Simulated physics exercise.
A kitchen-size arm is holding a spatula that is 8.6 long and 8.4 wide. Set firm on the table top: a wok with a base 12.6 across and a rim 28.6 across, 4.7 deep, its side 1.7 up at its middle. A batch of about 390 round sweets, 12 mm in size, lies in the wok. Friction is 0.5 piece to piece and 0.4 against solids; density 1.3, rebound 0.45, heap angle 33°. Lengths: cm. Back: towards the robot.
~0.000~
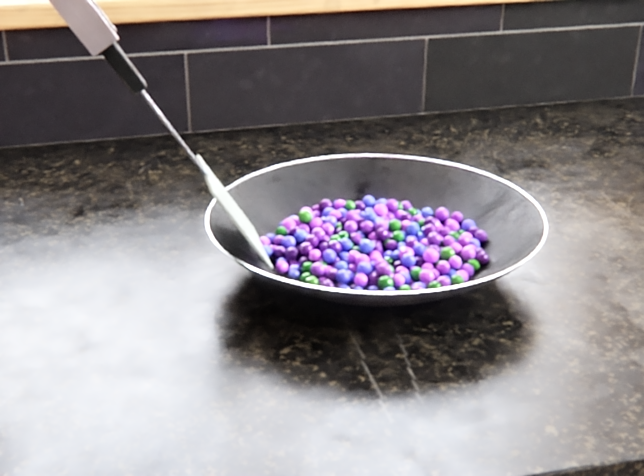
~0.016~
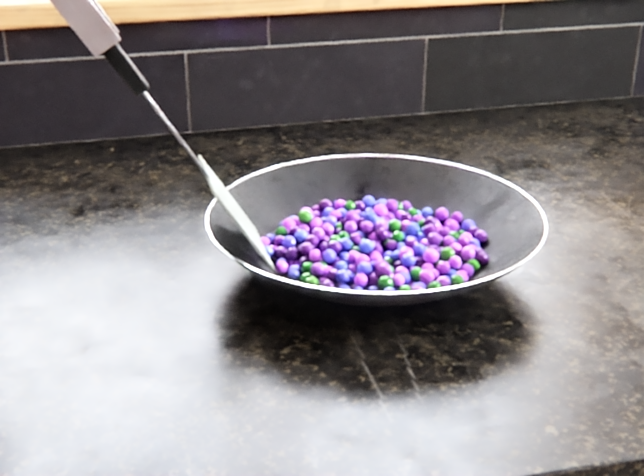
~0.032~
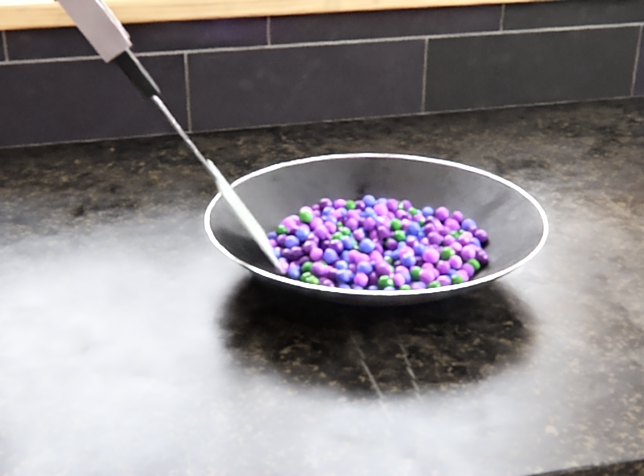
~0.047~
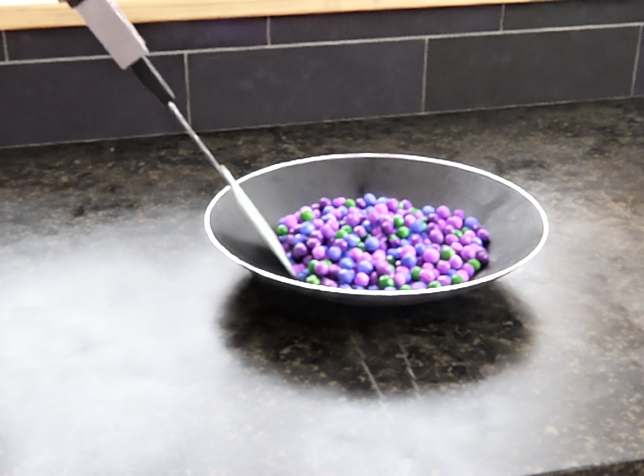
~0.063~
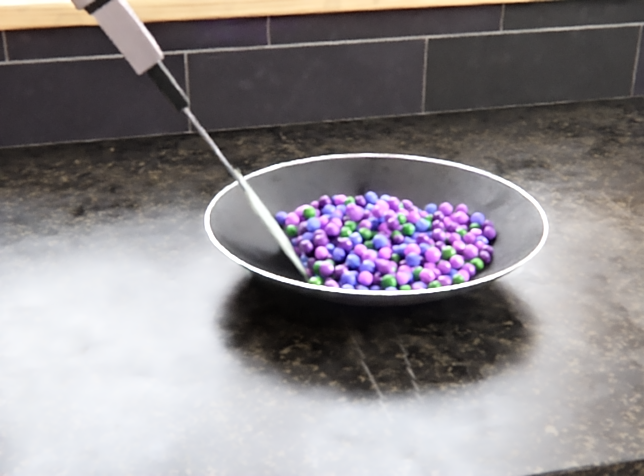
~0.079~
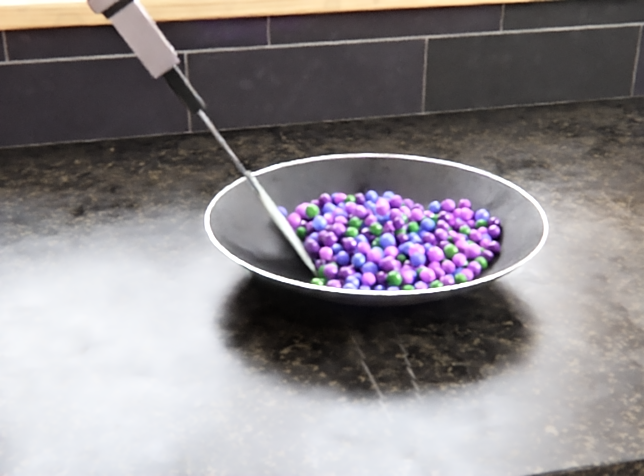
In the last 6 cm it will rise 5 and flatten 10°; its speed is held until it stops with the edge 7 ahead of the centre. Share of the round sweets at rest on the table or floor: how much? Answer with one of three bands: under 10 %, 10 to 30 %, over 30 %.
Under 10 %.
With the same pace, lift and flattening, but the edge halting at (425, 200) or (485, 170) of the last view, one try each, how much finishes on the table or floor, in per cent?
First try about 0 percent, second about 25 percent.
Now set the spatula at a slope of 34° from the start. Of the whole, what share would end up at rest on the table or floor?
Roughly 10 per cent.
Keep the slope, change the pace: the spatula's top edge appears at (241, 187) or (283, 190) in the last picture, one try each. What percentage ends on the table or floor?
Roughly 0 and 15 percent.
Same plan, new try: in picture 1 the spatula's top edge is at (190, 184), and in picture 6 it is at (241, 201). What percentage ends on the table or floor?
About 10 per cent.
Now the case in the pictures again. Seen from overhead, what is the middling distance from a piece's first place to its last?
I'd estimate close to 4 centimetres.
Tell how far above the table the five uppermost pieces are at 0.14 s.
About 4 cm.
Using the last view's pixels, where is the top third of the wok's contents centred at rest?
Centre: Roughly (467, 219).
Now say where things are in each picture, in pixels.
Spatula top edge at (204, 172), sloping 58°; upper third of the load around (374, 240), from x 265 to 480, top at y 200; 393 in the wok, in the first picture.
Spatula top edge at (206, 173), sloping 58°; upper third of the load around (374, 240), from x 265 to 480, top at y 200, in the second picture.
Spatula top edge at (215, 177), sloping 58°; upper third of the load around (374, 238), from x 270 to 480, top at y 200, in the third picture.
Spatula top edge at (229, 183), sloping 58°; upper third of the load around (372, 237), from x 280 to 485, top at y 200, in the fourth picture.
Spatula top edge at (243, 187), sloping 58°; upper third of the load around (372, 234), from x 280 to 490, top at y 200, in the fifth picture.
Spatula top edge at (257, 190), sloping 58°; upper third of the load around (382, 232), from x 280 to 495, top at y 200; 393 in the wok, in the sixth picture.
By 0.14 s, sloping 58°, highest piece 5 above the table; 393 in the wok.
By 0.20 s, sloping 54°, highest piece 6 above the table; 393 in the wok.
By 0.43 s, sloping 48°, highest piece 6 above the table; 366 in the wok, 26 on the table or floor, 1 on the blade or in flight.
By 1.48 s, sloping 48°, highest piece 5 above the table; 366 in the wok, 27 on the table or floor.
Final count, 366 in the wok, 27 on the table or floor. That is 7 % on the table or floor.
